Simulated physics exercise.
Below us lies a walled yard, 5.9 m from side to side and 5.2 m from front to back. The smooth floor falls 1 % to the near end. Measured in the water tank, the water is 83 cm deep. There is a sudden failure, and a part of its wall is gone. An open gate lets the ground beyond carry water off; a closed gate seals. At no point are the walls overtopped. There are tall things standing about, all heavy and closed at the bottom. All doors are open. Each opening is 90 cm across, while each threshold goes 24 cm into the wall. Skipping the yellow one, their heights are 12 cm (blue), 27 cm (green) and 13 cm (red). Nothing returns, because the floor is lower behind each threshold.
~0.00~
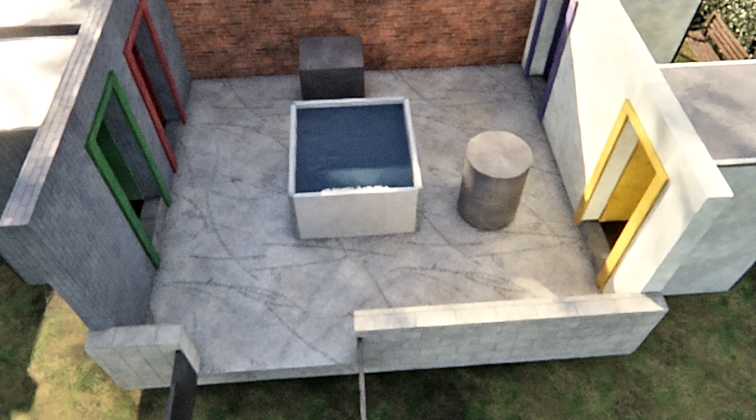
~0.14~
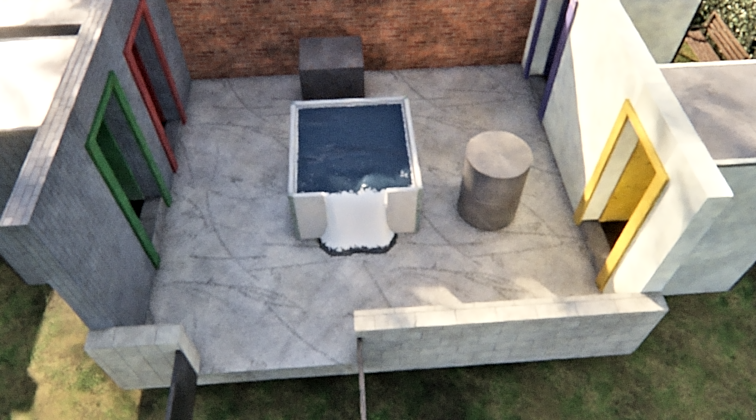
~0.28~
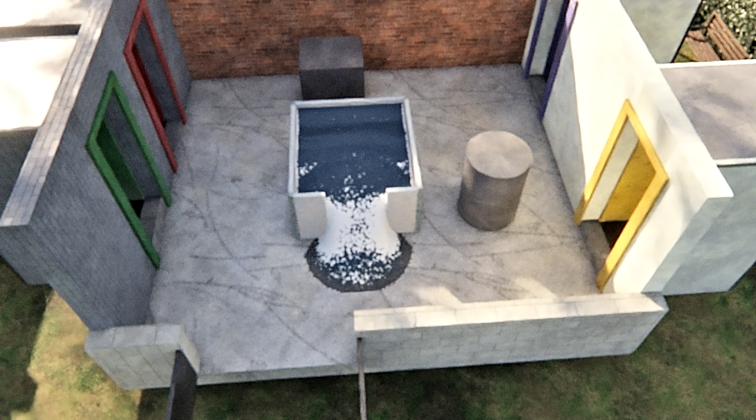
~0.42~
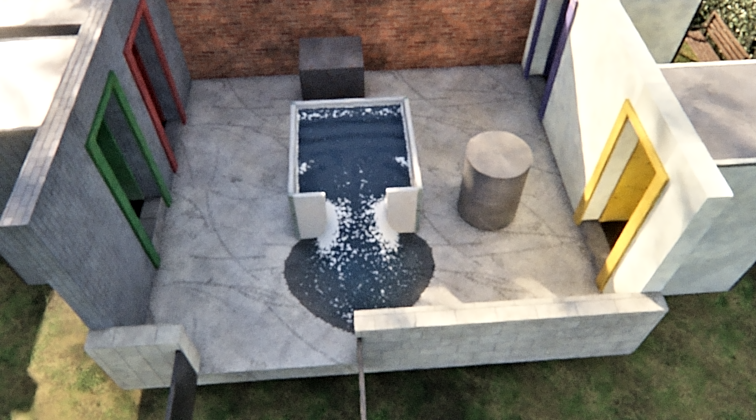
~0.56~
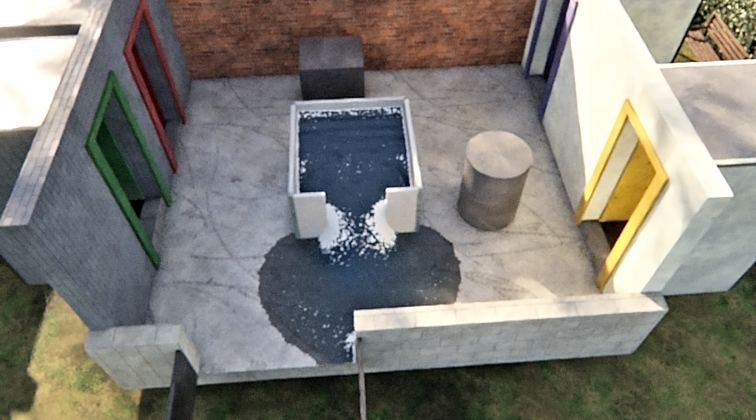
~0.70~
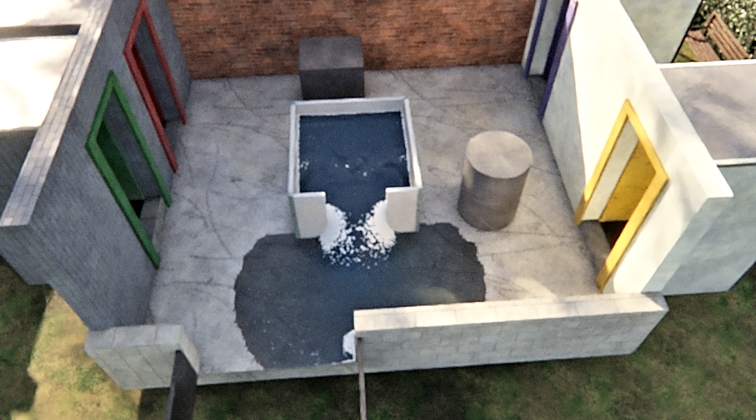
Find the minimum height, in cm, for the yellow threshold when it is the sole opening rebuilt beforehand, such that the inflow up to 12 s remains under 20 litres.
The minimum height is about 14 cm.
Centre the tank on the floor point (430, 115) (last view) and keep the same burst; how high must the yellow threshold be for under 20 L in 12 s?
Close to 8.5 cm would do it.
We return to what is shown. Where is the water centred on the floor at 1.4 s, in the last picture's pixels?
My guess is close to (365, 225).
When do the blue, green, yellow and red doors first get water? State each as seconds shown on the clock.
Reading them off: Blue 3.2 s, then green 3.0 s, then yellow 1.8 s, then red 9.5 s.
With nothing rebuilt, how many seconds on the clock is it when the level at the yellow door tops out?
About 2.6 seconds.
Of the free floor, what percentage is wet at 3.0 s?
I'd estimate about 40 percent.
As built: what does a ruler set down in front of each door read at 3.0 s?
Door by door, in centimetres - blue 1, green 1, yellow 17, red 0.
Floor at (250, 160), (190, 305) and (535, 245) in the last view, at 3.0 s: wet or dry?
So the three spots come out spared, swamped, swamped, in that order.
After 1.4 s water covers 25 % of the floor, deepest (42 cm) near (390, 328); it has not reached the yellow door.
After 3.0 s water covers 40 % of the floor, deepest (25 cm) near (605, 327); 17 cm at the yellow door, 12 litres in over its 14 cm threshold.
After 12.0 s water covers 90 % of the floor, deepest (7 cm) near (605, 327); 5 cm at the yellow door, 19 litres in over its 14 cm threshold.
At the yellow door as built, the water arrived by 1.8 s and peaked near 20 cm at 2.6 s.
Run again over the same 12 s with other heights there, 33 litres in over 12 cm, 11 litres over 16 cm. The limit of 20 litres is kept from about 14 cm up.
